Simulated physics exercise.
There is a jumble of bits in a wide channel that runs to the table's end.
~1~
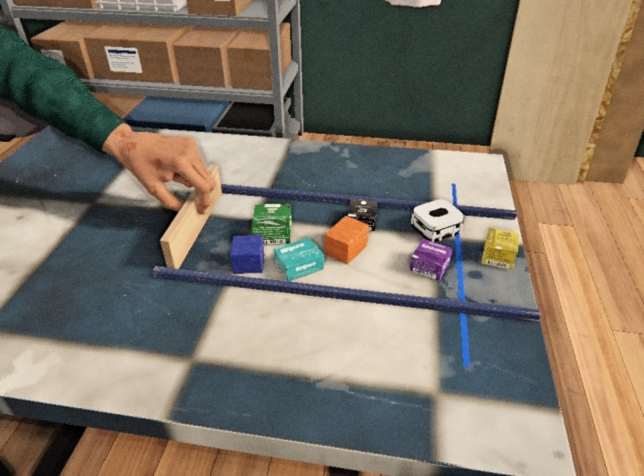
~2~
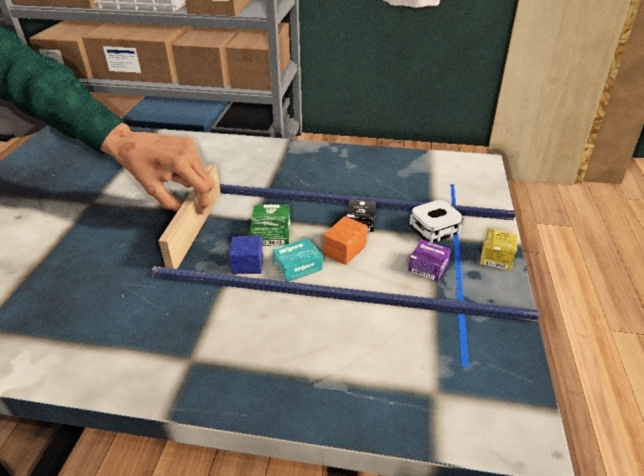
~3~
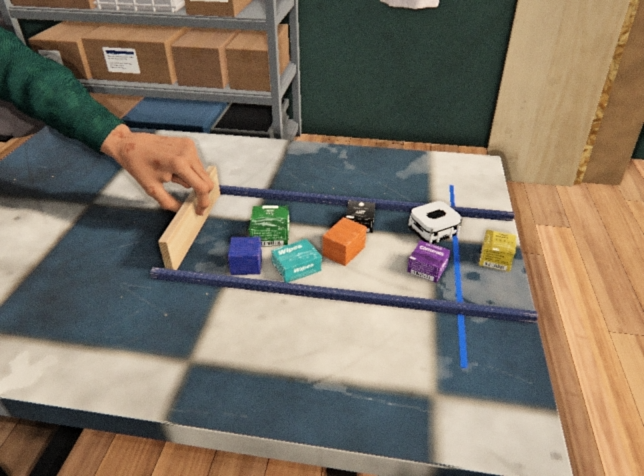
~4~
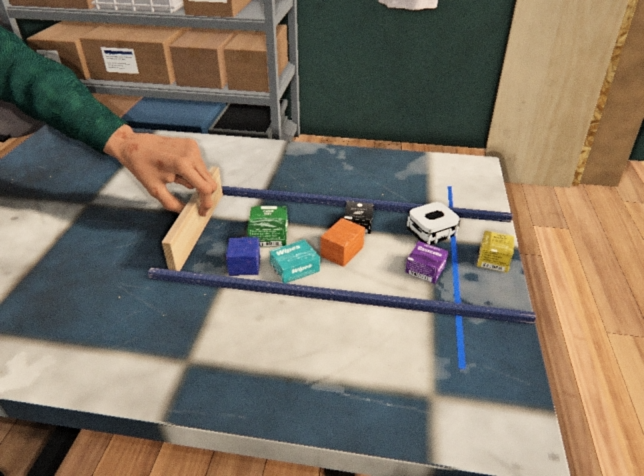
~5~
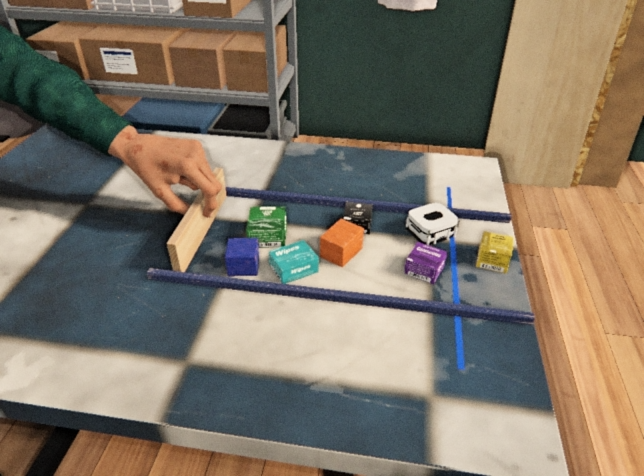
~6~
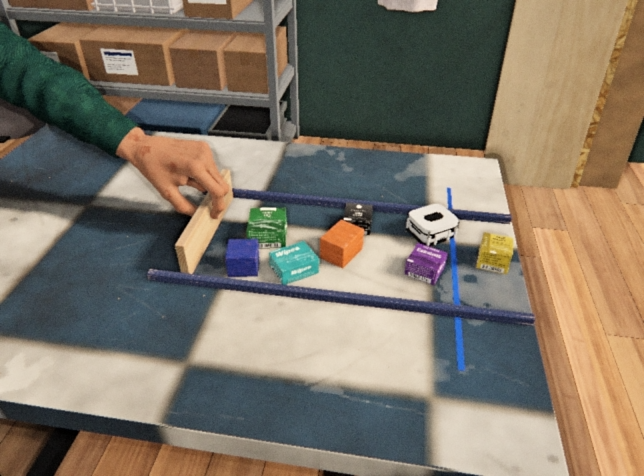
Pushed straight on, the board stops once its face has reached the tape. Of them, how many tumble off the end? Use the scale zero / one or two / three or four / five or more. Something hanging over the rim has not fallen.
On that scale it is one or two.
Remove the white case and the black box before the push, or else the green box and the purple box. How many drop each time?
That makes 2 fallen, then 0 fallen in the other try.
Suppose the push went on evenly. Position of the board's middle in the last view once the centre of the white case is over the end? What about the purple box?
With the white case it sits around (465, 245), with the purple box around (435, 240).
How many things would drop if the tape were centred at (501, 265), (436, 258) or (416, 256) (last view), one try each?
Counts per try: 5; 1; 0.
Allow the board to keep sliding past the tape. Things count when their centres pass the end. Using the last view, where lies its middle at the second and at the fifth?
Roughly (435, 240) and then roughly (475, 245).
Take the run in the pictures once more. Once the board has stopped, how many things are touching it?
3.
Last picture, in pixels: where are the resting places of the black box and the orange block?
Final centres, first then second: (467, 229), (512, 263).
Soon after, none off yet; yellow box at rest near (495, 253); white case at rest near (432, 225); purple box at rest near (426, 264).
After that, none off yet; yellow box at rest near (495, 253); white case at rest near (432, 225); purple box moving near (431, 265).
And then, none off yet; yellow box displaced about its own width near (519, 253); white case displaced about its own width near (464, 228); purple box displaced well along near (498, 273).
In the end, the number that fall off is one or two; gone, purple box and yellow box.
